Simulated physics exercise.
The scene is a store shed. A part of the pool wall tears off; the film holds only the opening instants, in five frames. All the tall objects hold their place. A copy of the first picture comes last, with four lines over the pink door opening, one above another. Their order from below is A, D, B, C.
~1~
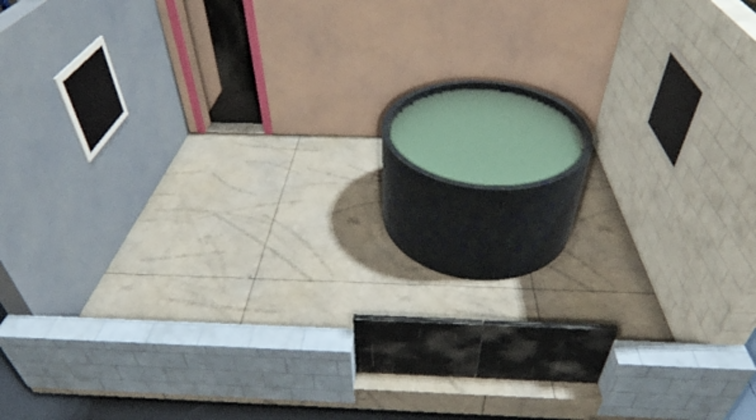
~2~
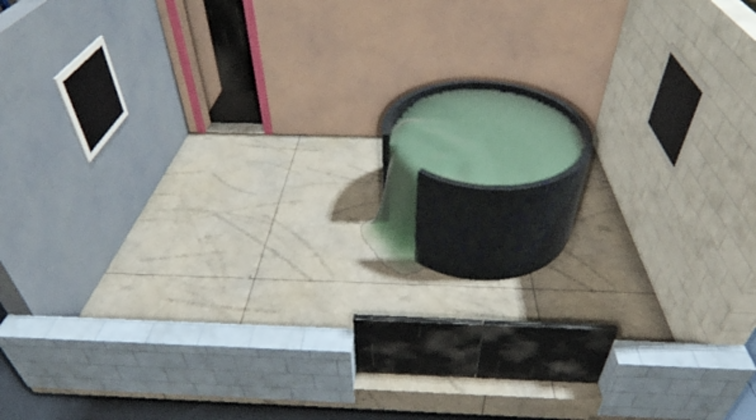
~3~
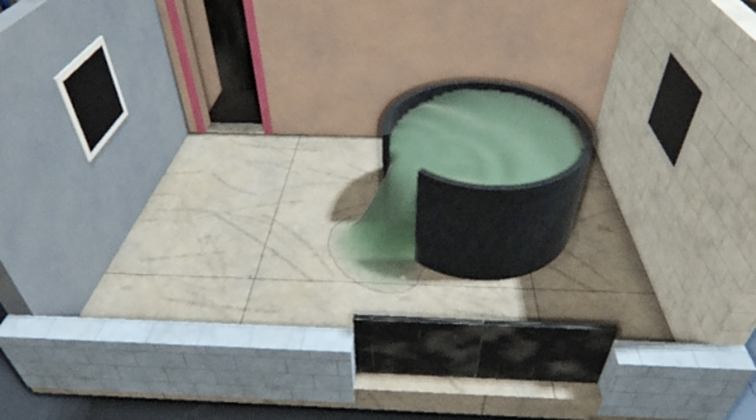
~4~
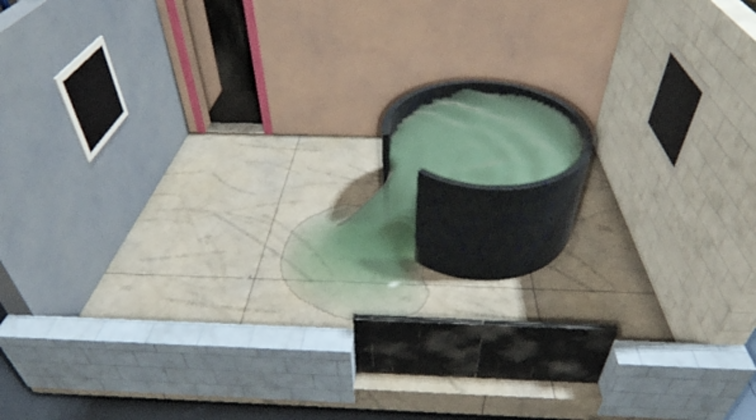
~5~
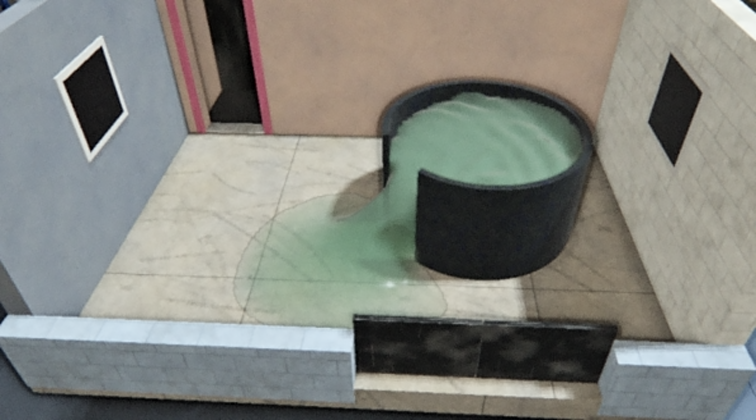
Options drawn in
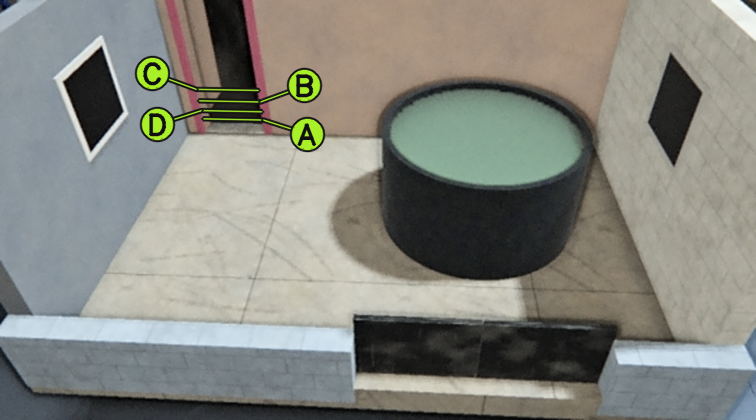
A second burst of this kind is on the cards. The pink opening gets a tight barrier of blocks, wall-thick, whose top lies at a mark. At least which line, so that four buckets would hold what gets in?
Take D.
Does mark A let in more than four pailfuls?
Yes, that goes wrong.
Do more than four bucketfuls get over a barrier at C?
No.
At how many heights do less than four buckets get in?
Three.
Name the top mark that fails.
It is A.
On the marked copy, A at (233, 119); B at (229, 101); C at (227, 89); D at (231, 111); from the bottom up A, D, B, C.
With A, some 15 bucketfuls get in.
With B, nothing gets over.
With C, nothing gets over.
With D, a bucket or two gets in.
